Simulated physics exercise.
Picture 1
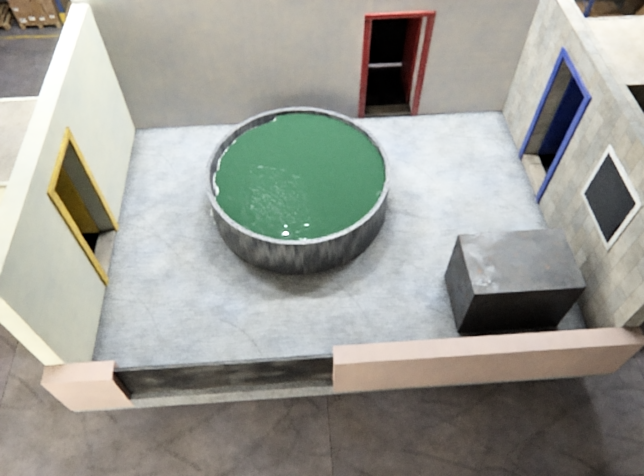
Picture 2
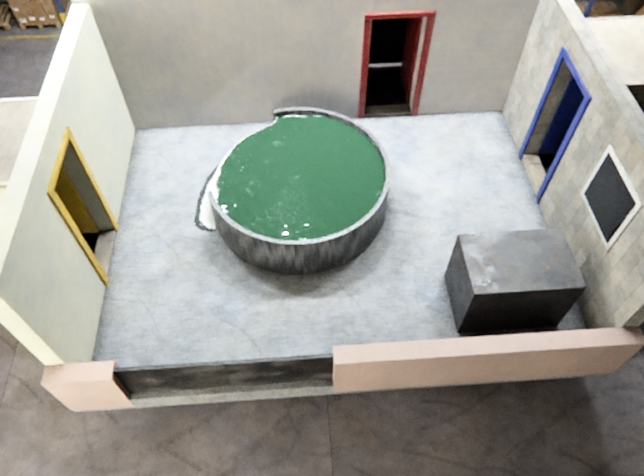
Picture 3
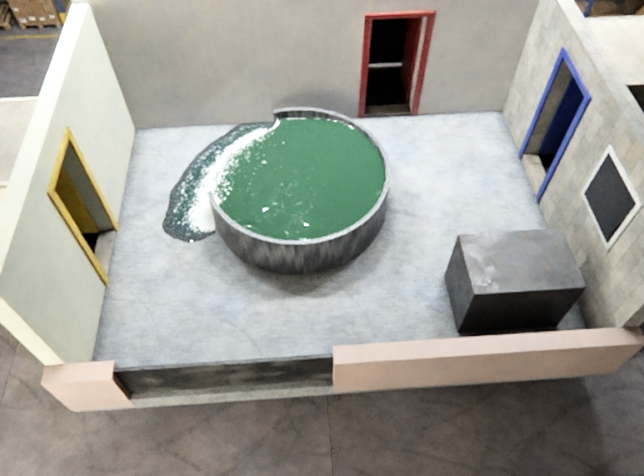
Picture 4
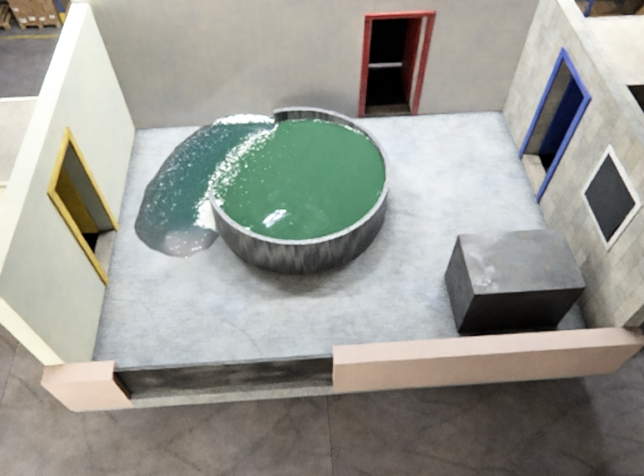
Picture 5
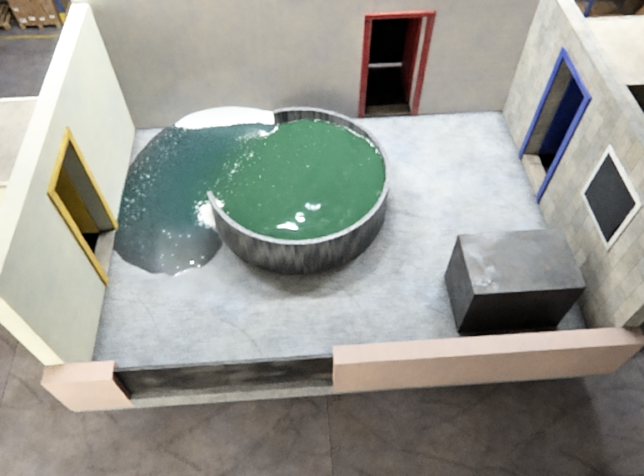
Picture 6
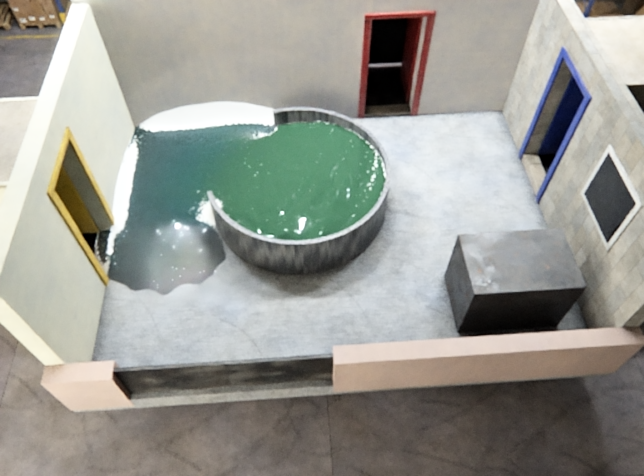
Green water in a round tank broke out through the tank's left side, spread across the pale floor in a widening, foamy sheet, and reached the left wall by the yellow doorway.
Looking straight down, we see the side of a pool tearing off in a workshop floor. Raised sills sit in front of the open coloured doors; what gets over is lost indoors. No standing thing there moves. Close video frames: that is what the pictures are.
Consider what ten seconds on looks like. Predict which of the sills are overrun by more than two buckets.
At the end, the blue door will respect the limit; the yellow door will break the limit; the red door will break the limit.
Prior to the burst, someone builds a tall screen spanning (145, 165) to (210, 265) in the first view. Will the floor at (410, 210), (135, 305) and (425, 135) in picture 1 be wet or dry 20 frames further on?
Untouched, submerged, submerged.
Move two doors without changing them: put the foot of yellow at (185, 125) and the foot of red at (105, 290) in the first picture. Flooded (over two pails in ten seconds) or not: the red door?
Well, the red one spills past the mark, I reckon.
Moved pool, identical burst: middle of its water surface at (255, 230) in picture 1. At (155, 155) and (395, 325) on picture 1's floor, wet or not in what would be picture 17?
Soaked, bone-dry.
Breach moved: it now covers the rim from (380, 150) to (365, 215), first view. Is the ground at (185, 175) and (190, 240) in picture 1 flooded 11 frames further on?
Untouched, then untouched.
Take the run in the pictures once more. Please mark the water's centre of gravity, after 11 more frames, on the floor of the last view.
(233, 187).
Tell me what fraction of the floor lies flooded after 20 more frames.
I'd say 60 per cent.
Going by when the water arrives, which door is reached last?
It would be the blue one.
A moment on, water covers 25 % of the floor; the blue door not reached, the yellow door over two buckets in, the red door wet at the sill, nothing in.
Next, water covers 35 % of the floor; the blue door not reached, the yellow door over two buckets in, the red door wet at the sill, nothing in.
Then, water covers 60 % of the floor; the blue door not reached, the yellow door far over two buckets in, the red door wet at the sill, nothing in.
Later, water covers 95 % of the floor; the blue door wet at the sill, nothing in, the yellow door far over two buckets in, the red door under two buckets in.
In the end, water covers 100 % of the floor; the blue door wet at the sill, nothing in, the yellow door far over two buckets in, the red door over two buckets in.
